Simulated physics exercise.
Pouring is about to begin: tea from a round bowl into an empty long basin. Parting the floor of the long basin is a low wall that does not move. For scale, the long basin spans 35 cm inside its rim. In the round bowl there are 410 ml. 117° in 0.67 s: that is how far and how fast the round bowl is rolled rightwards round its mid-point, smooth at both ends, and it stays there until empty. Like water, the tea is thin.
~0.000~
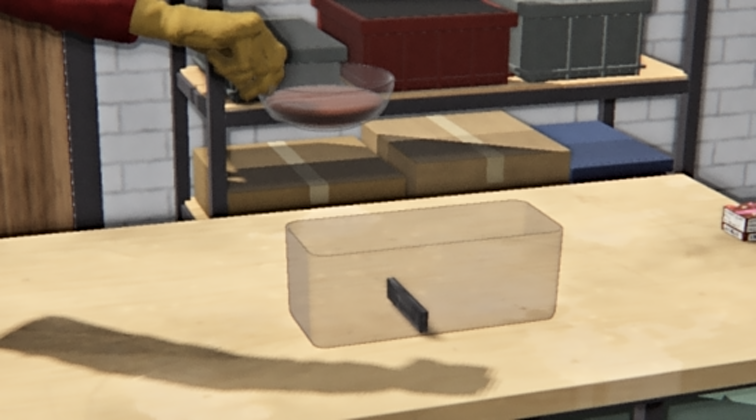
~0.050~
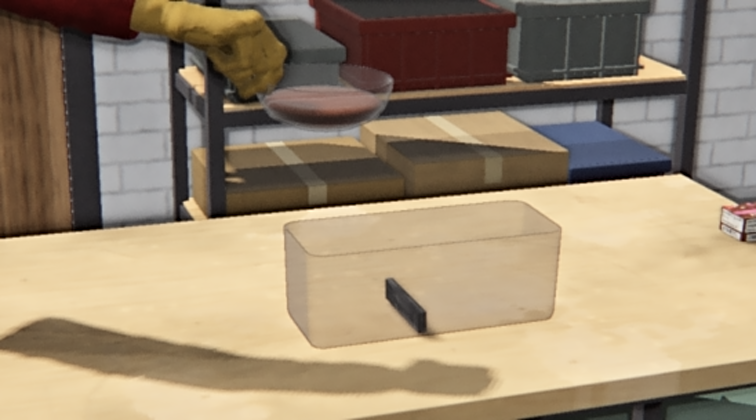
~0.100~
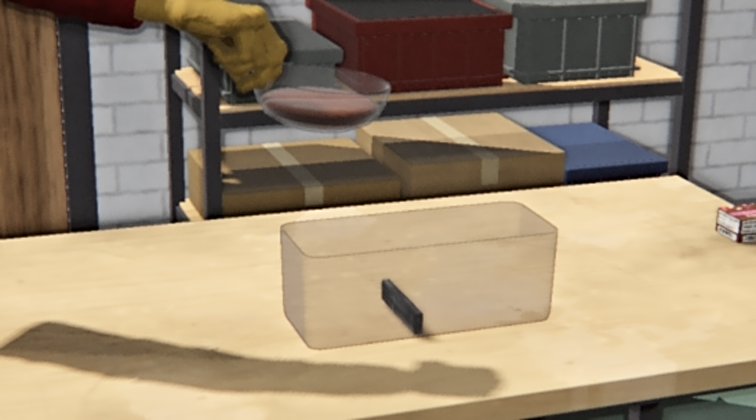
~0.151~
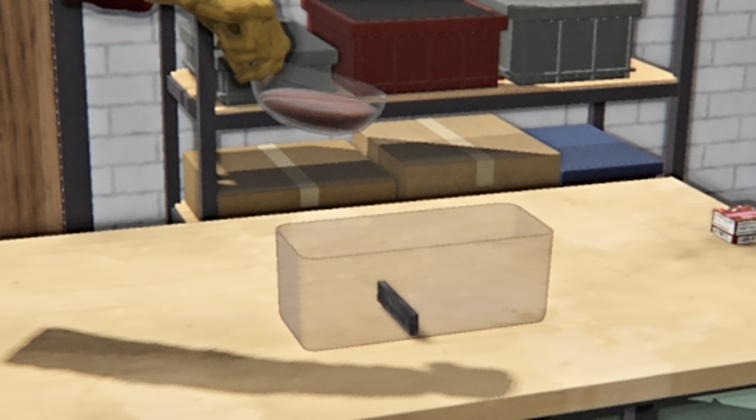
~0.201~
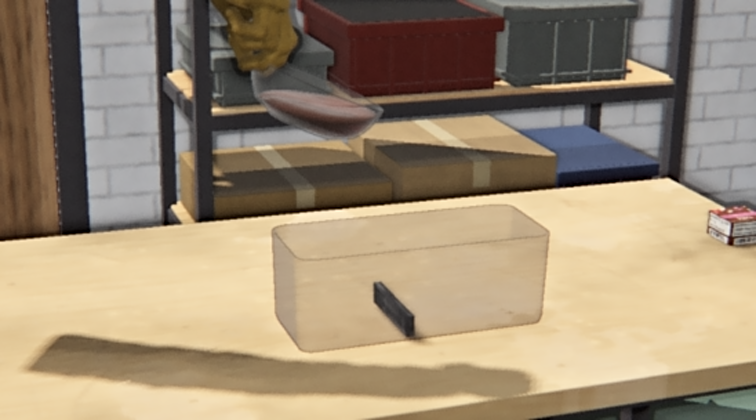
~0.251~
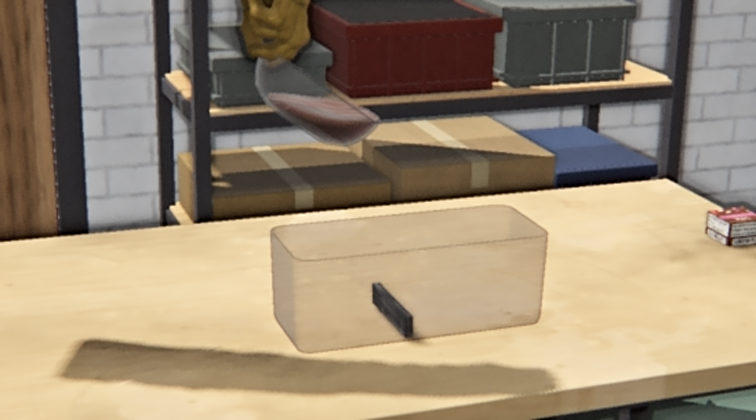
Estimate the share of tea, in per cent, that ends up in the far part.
About 67 per cent.
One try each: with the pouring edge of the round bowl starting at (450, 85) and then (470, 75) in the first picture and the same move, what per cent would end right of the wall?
I'd say 75 percent on the first go, 80 percent on the next.
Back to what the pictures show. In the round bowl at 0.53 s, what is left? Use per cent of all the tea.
At that time about 1 in a hundred parts are still held.
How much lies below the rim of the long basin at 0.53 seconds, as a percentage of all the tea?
Near 62 in a hundred.
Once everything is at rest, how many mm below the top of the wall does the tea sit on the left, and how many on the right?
It's around 24 mm on the left side and around 18 mm on the right side.
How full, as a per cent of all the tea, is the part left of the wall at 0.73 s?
I'd put it near 30 percent.
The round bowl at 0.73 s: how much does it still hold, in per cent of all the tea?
About 0 per cent.
Then, 0.53 s in, the tilt is 104° and 1 per cent is still to pour, 6 is left of the wall and 56 right of it.
Then, 0.73 s in, the tilt is 117° and 0 per cent is still to pour, 30 is left of the wall and 67 right of it.
Then, 0.94 s in, the tilt is 117° and 0 per cent is still to pour, 30 is left of the wall and 67 right of it.
Then, 1.17 s in, the tilt is 117° and 0 per cent is still to pour, 30 is left of the wall and 67 right of it.
Finally, 30 per cent lies left of the wall, 67 right of it and 2 outside.
